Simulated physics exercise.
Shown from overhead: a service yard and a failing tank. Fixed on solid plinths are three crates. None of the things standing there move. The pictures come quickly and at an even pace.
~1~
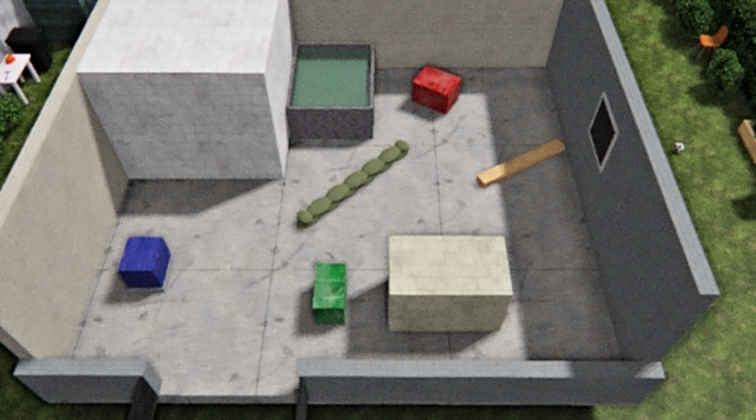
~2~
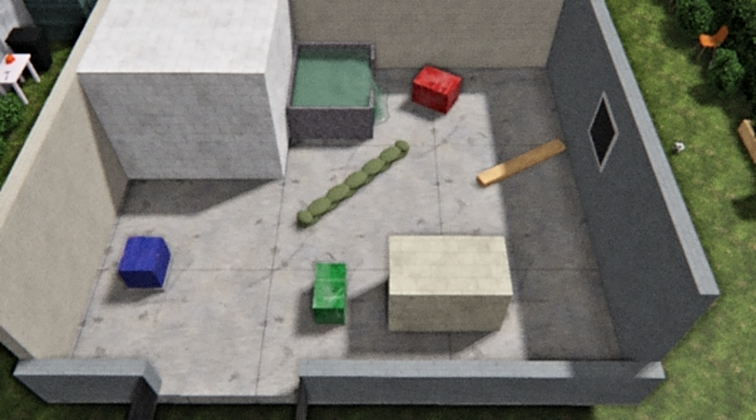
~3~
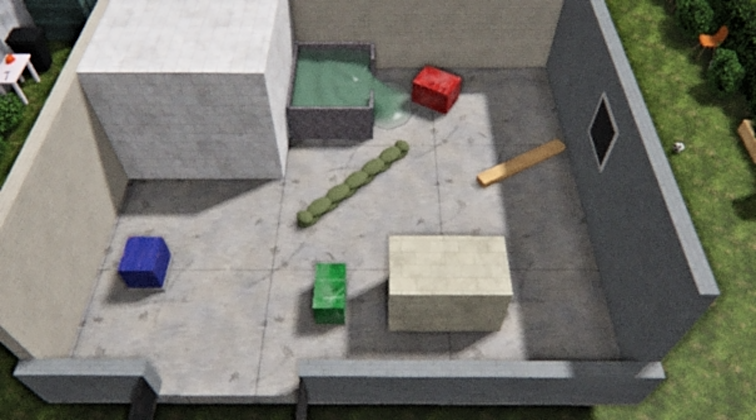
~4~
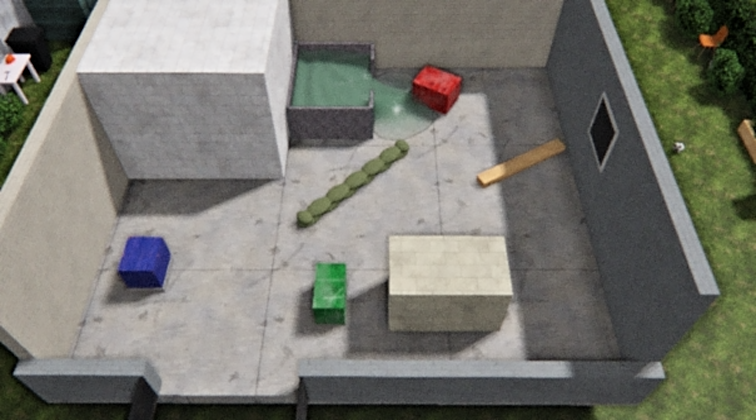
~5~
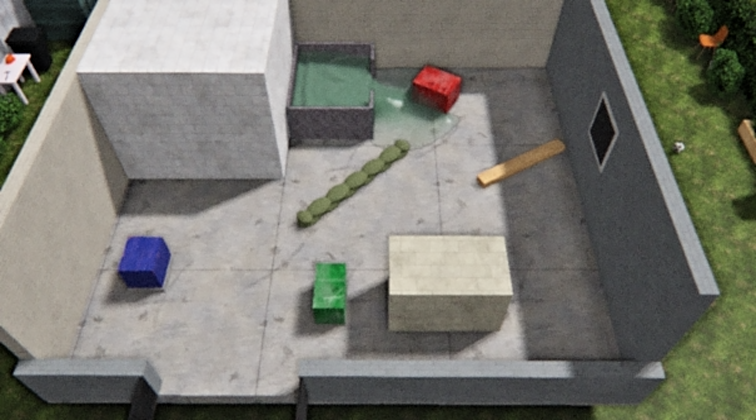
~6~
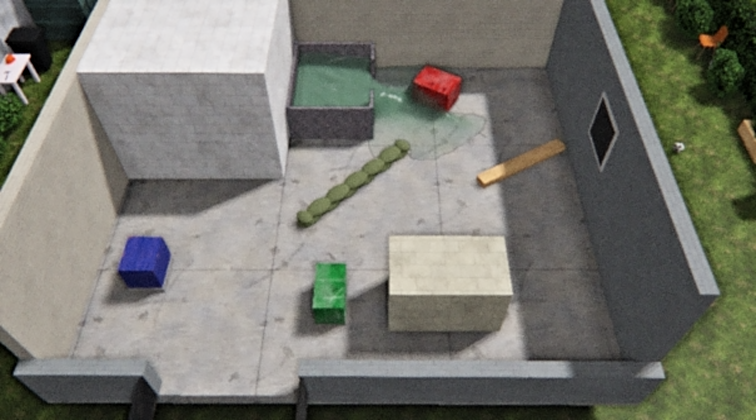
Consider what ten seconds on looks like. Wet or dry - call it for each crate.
Calls: Green crate - wet; blue crate - dry; red crate - wet.
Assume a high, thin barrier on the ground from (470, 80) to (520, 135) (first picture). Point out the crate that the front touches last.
It's the blue-painted one.
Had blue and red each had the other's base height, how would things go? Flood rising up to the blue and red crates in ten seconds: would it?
Result - blue: Hit; red: Hit.
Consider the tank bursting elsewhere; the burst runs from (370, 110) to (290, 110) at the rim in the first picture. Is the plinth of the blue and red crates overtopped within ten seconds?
Blue gets drenched; red gets drenched.
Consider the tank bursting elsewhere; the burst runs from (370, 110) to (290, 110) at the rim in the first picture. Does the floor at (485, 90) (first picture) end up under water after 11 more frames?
I reckon it ends up parched.
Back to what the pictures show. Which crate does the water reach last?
It would be the blue crate.
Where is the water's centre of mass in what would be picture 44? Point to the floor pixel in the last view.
Somewhere near (431, 146).
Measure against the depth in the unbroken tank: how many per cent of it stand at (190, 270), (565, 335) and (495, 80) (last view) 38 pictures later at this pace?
First spot roughly 0 %, second 10 %, third 12 %.
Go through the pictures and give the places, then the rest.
The water tank at (332, 77) is whole and still, in the first picture.
The front is at (380, 88), out from the gap at (371, 96), in the second picture.
The front is at (404, 90), out from the gap at (371, 97), in the third picture.
The front is at (436, 114), out from the gap at (371, 97), in the fourth picture.
The front is at (456, 119), out from the gap at (371, 97), in the fifth picture.
Water pours out at (371, 96) and has run to (479, 127), in the sixth picture.
A moment on, water covers 20 % of the floor; the green crate not reached, the blue crate not reached, the red crate water round its plinth.
Next, water covers 35 % of the floor; the green crate not reached, the blue crate not reached, the red crate water round its plinth.
Then, water covers 45 % of the floor; the green crate not reached, the blue crate not reached, the red crate water round its plinth.
Later, water covers 60 % of the floor; the green crate water round its plinth, the blue crate not reached, the red crate water round its plinth.
In the end, water covers 90 % of the floor; the green crate was topped, the blue crate stayed above the water, the red crate was topped.
